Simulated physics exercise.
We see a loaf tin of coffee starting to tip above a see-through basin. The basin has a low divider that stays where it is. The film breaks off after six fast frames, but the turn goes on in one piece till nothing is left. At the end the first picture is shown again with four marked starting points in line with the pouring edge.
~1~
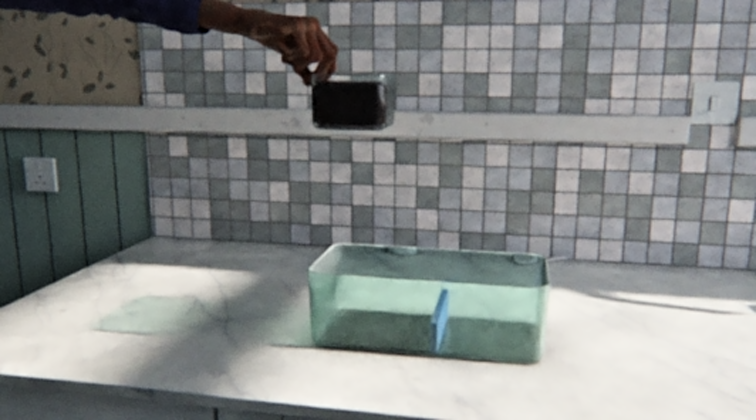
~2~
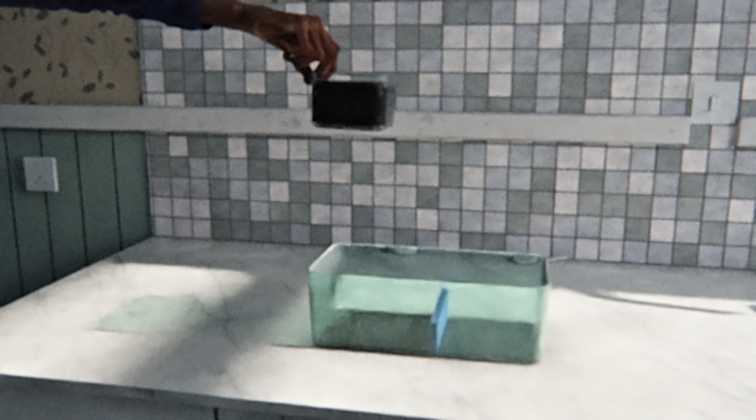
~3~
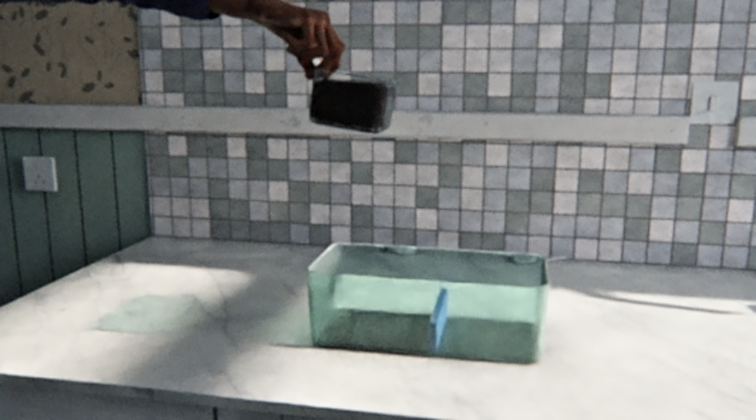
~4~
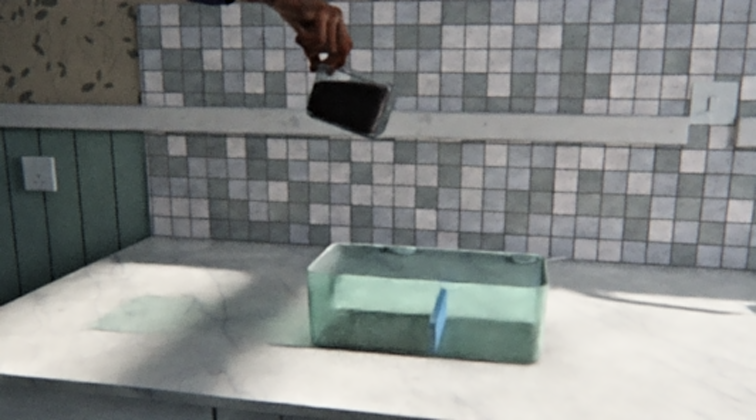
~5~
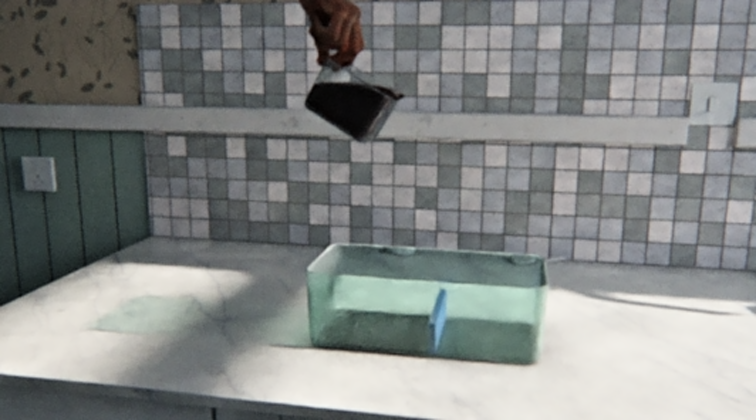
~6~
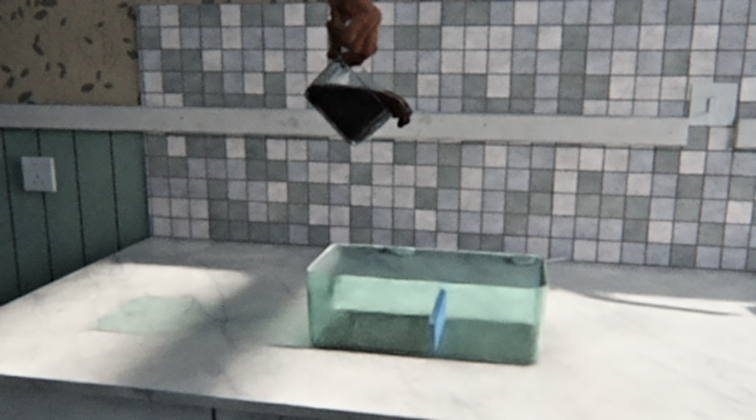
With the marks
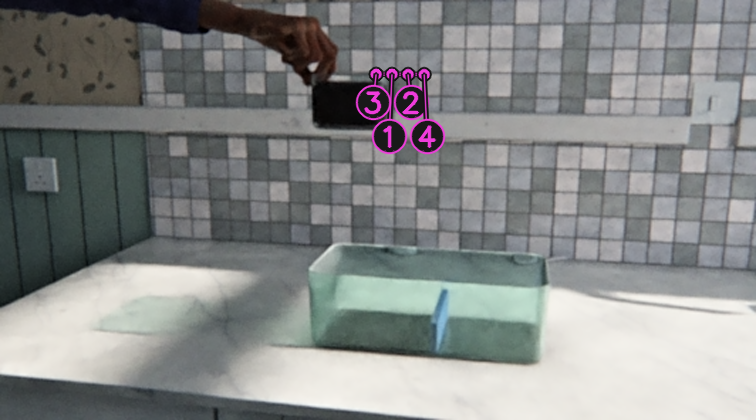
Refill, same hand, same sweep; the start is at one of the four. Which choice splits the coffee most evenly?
The best spot is 3.
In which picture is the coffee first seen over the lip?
In picture 5.
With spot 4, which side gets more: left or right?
The right one.
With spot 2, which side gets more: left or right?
More ends on the right.
On the marked copy, 1 at (392, 74); 2 at (408, 74); 3 at (376, 74); 4 at (424, 74).
With 1, about 29 % ends left of the wall and 68 % right of it; 3 % is lost outside.
With 2, about 18 % ends left of the wall and 78 % right of it; 4 % is lost outside.
With 3, about 55 % ends left of the wall and 41 % right of it; 3 % is lost outside.
With 4, about 8 % ends left of the wall and 88 % right of it; 4 % is lost outside.
